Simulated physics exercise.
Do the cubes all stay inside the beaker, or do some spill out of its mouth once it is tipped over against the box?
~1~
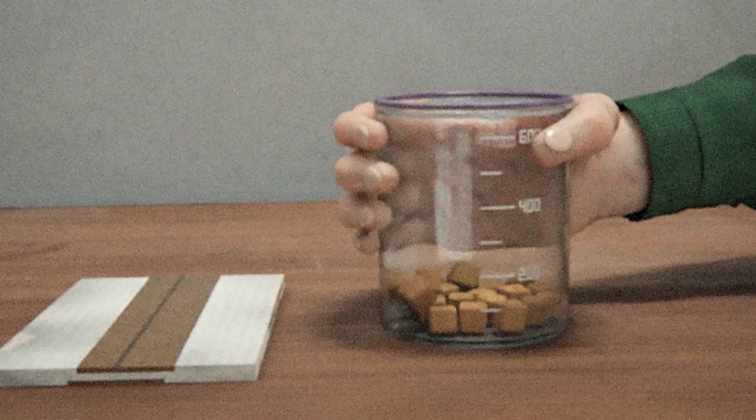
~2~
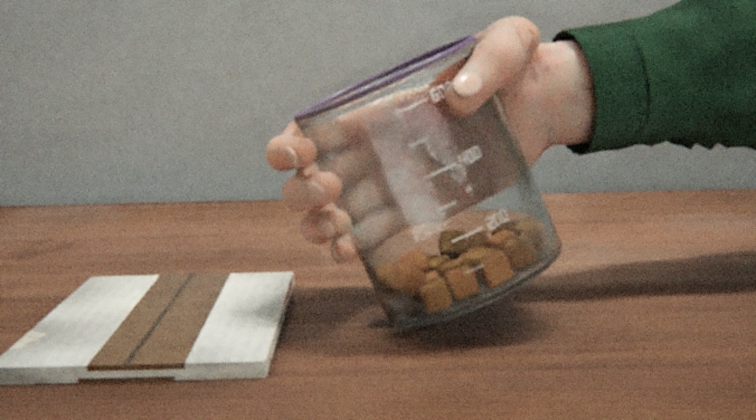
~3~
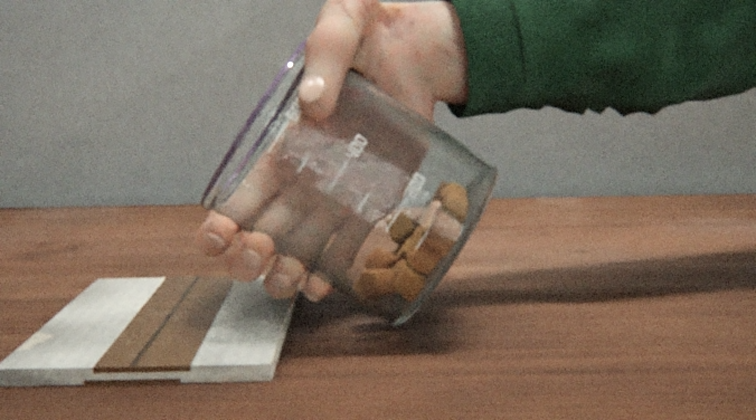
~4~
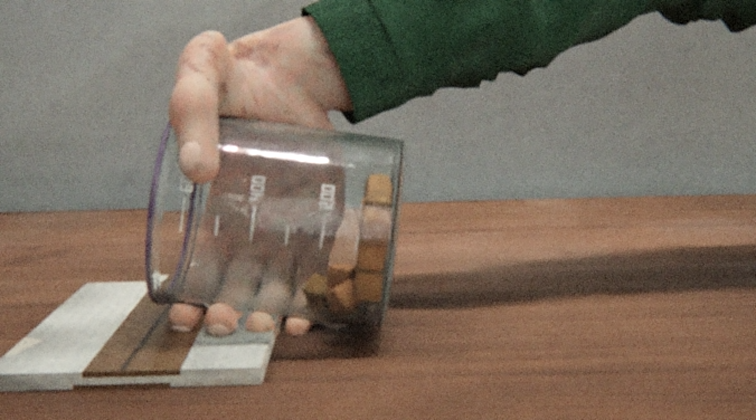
The cubes all stay inside the beaker, gathered near its base as it lies almost on its side.
